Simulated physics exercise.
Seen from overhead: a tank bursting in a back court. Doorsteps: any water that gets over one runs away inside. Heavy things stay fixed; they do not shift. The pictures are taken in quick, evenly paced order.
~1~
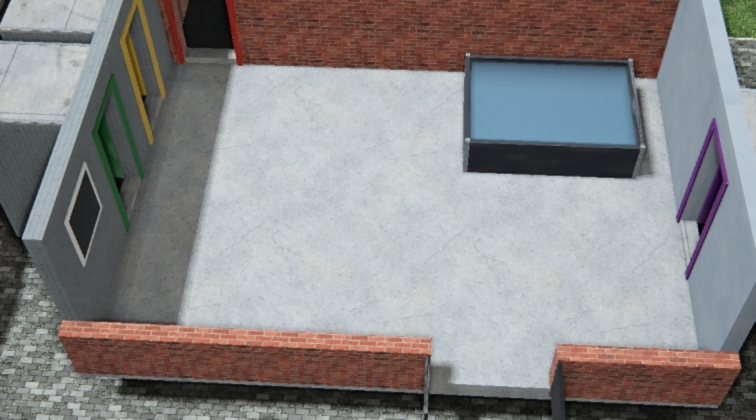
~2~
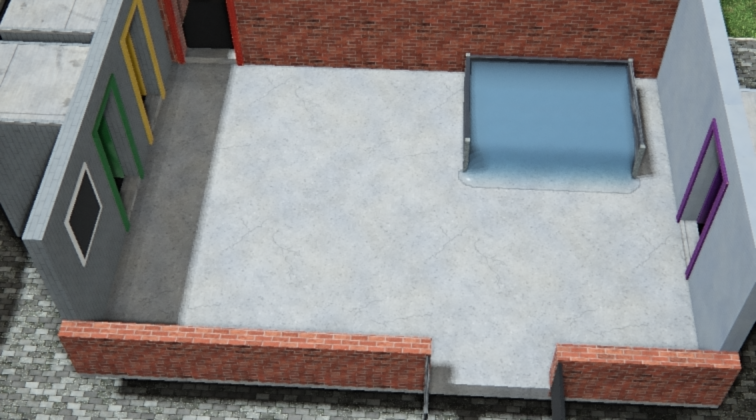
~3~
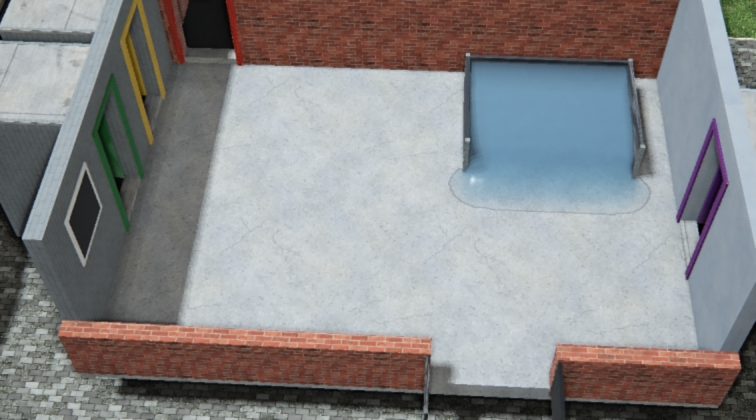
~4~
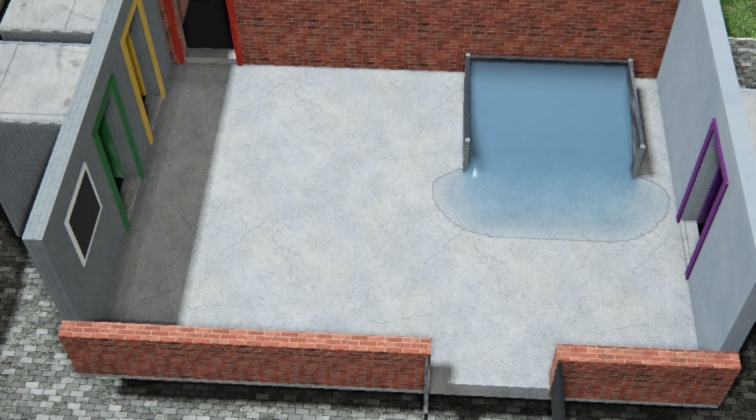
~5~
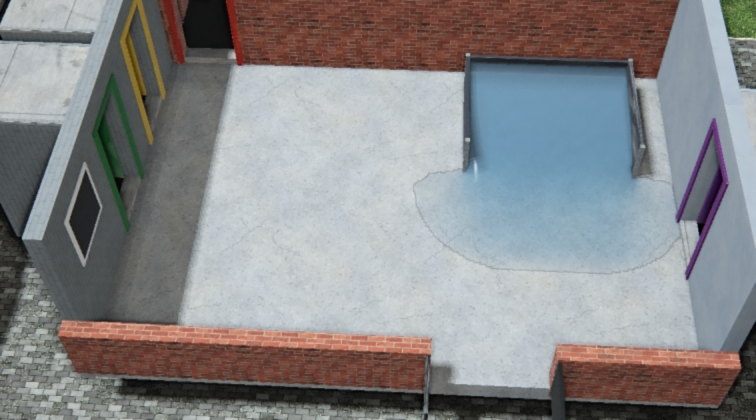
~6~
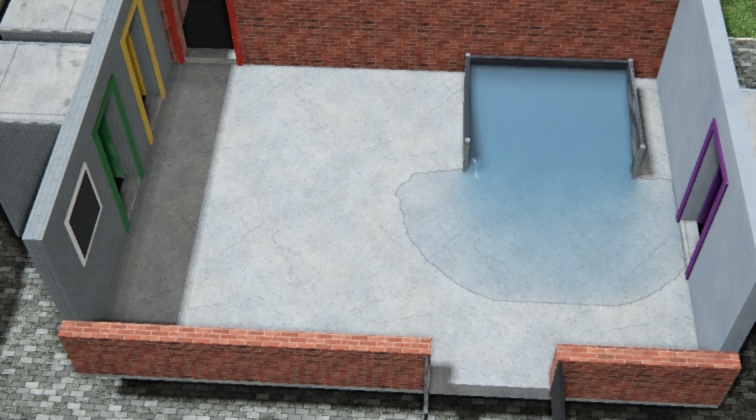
To begin with, still water fills a dark-sided tank against the brick back wall of a walled court. The tank's front side gives way and water pours onto the pale floor, then spreads forward and to both sides in a widening pool, reaching the right wall by the purple-framed opening.
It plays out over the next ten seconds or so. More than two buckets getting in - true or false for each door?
Yellow door: False; green door: False; red door: False; purple door: True.
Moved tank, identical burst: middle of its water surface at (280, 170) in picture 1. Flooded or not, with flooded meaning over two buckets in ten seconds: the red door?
Briefly, red crosses the line.
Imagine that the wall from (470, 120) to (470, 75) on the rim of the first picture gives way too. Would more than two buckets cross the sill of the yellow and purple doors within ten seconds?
Against the threshold, yellow beats it and purple misses it.
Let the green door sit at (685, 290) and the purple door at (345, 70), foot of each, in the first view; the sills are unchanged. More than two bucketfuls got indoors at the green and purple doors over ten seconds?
Door by door: Green is swamped, purple is spared.
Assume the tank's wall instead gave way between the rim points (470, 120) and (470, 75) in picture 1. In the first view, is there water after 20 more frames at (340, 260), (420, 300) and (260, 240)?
Point by point: Swamped, untouched and swamped.
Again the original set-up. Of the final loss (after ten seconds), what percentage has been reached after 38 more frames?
Estimated share: Close to 85 %.
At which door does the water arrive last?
I'd go with the door marked red.
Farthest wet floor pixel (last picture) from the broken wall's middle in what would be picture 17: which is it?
Somewhere around (292, 359).
A moment on, water covers 35 % of the floor; the yellow door not reached, the green door not reached, the red door not reached, the purple door wet at the sill, nothing in.
Next, water covers 40 % of the floor; the yellow door not reached, the green door not reached, the red door not reached, the purple door under two buckets in.
Then, water covers 45 % of the floor; the yellow door not reached, the green door not reached, the red door not reached, the purple door over two buckets in.
Later, water covers 60 % of the floor; the yellow door not reached, the green door wet at the sill, nothing in, the red door not reached, the purple door over two buckets in.
In the end, water covers 80 % of the floor; the yellow door wet at the sill, nothing in, the green door wet at the sill, nothing in, the red door wet at the sill, nothing in, the purple door over two buckets in.
